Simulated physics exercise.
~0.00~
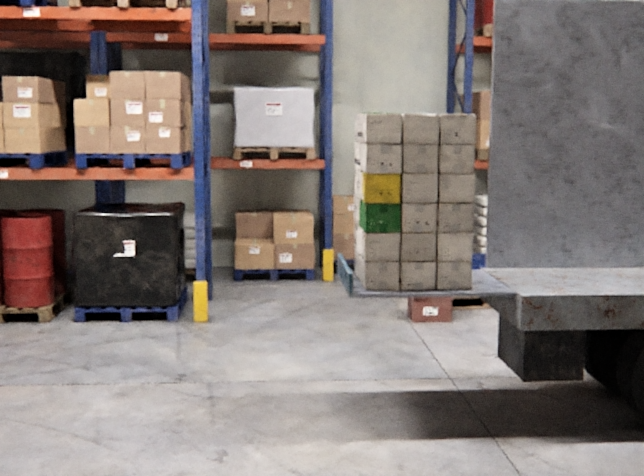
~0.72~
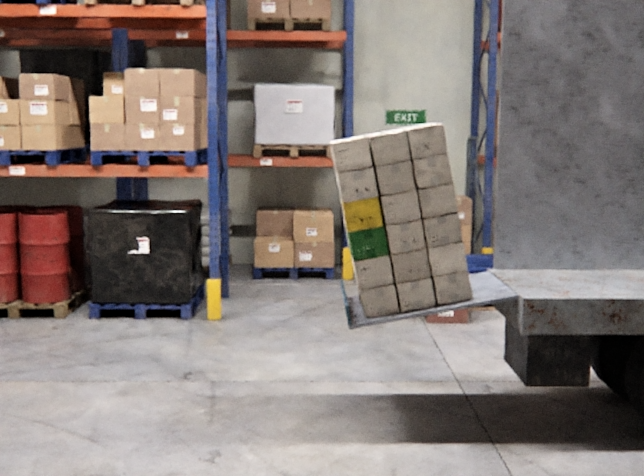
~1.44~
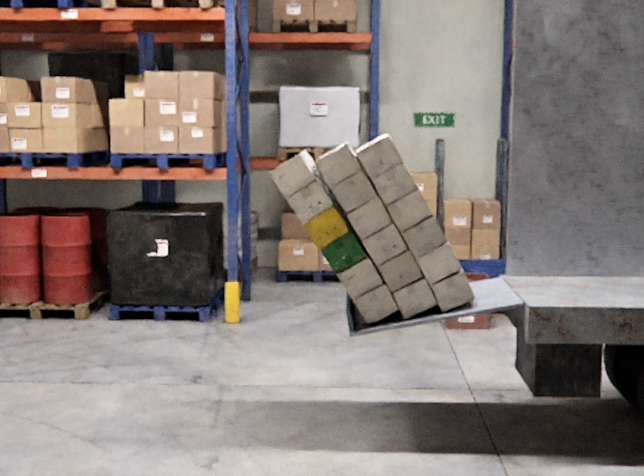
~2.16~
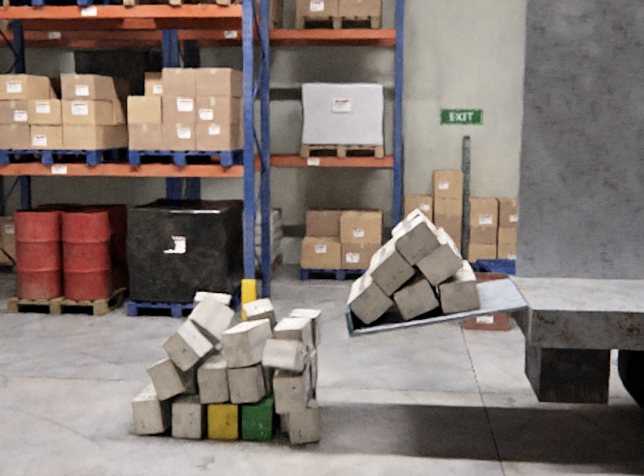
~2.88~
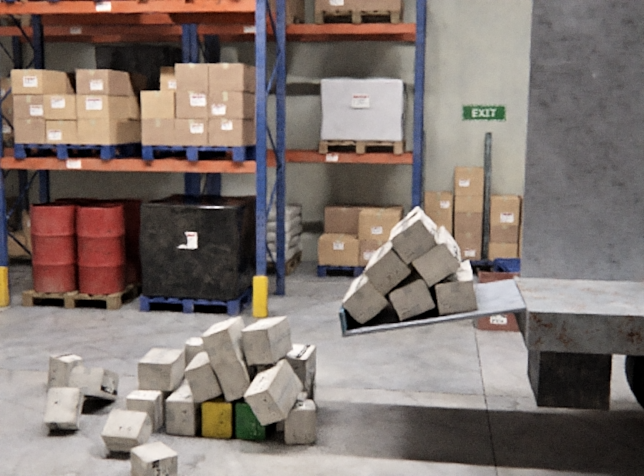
A stack of grey parcels tilts left on a lorry's tail lift and mostly topples onto the floor.
